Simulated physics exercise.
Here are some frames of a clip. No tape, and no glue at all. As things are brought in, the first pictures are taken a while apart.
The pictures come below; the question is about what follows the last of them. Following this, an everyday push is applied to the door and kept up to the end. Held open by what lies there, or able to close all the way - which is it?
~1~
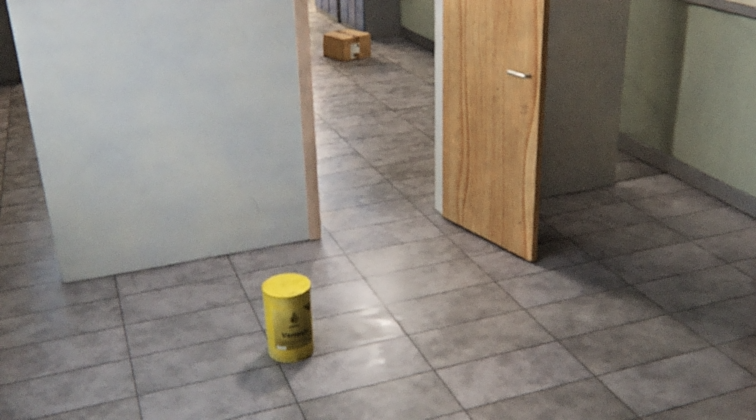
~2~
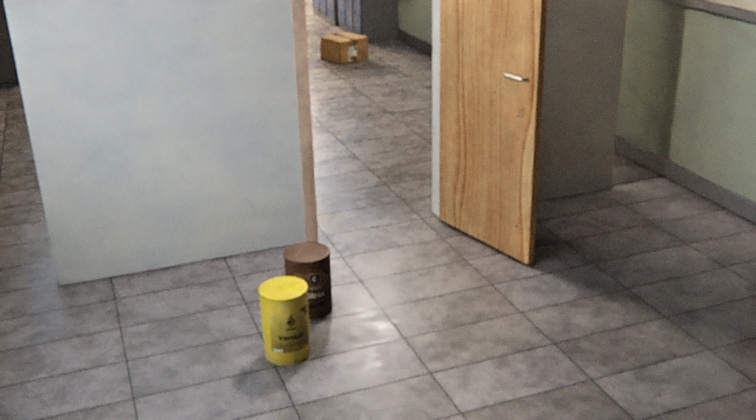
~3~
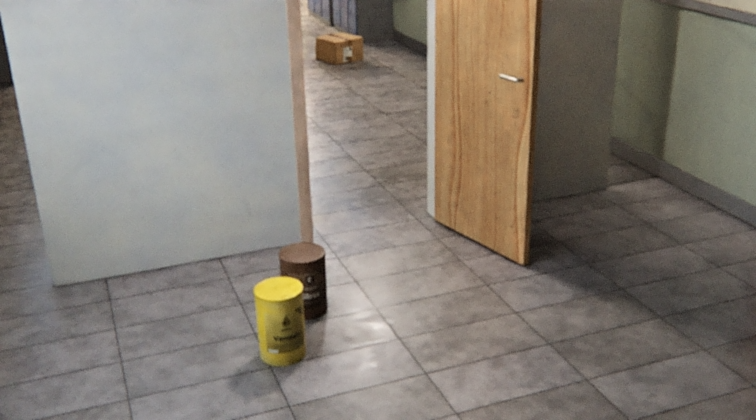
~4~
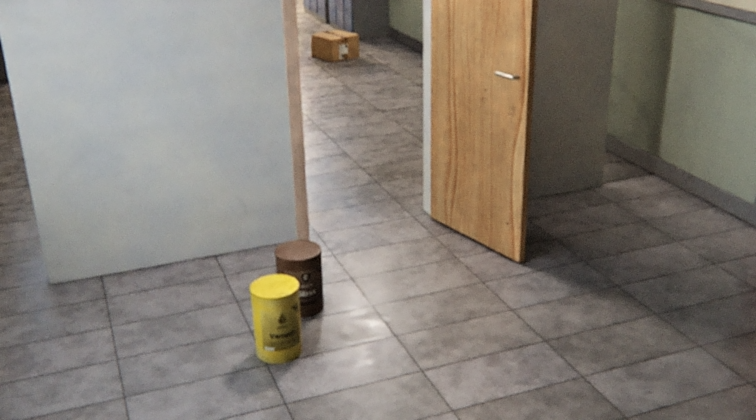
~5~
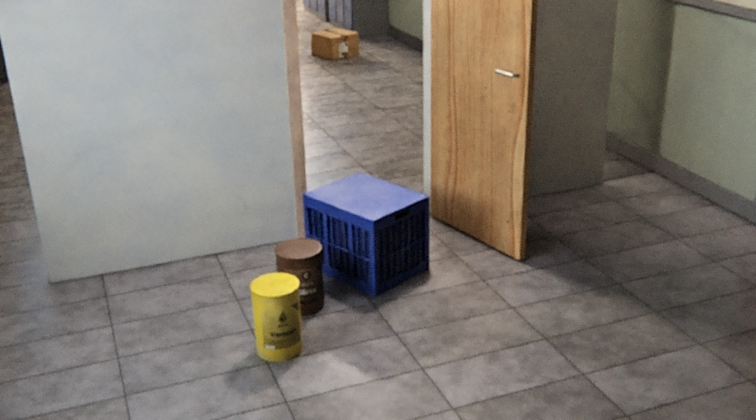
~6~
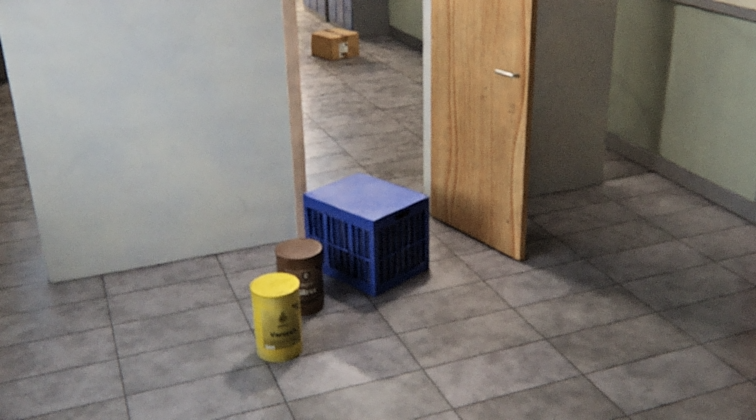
Chances are the door will be thwarted.
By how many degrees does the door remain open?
Around 65 degrees.
Then, 0.60 s later than the last frame, door at 94°.
Then, 0.90 s later than the last frame, door at 83°.
Then, 1.20 s later than the last frame, door at 70°.
When it is over, door at 65°; all 3 as before. End places, in pixels of the last picture, blue chest near (365, 232).
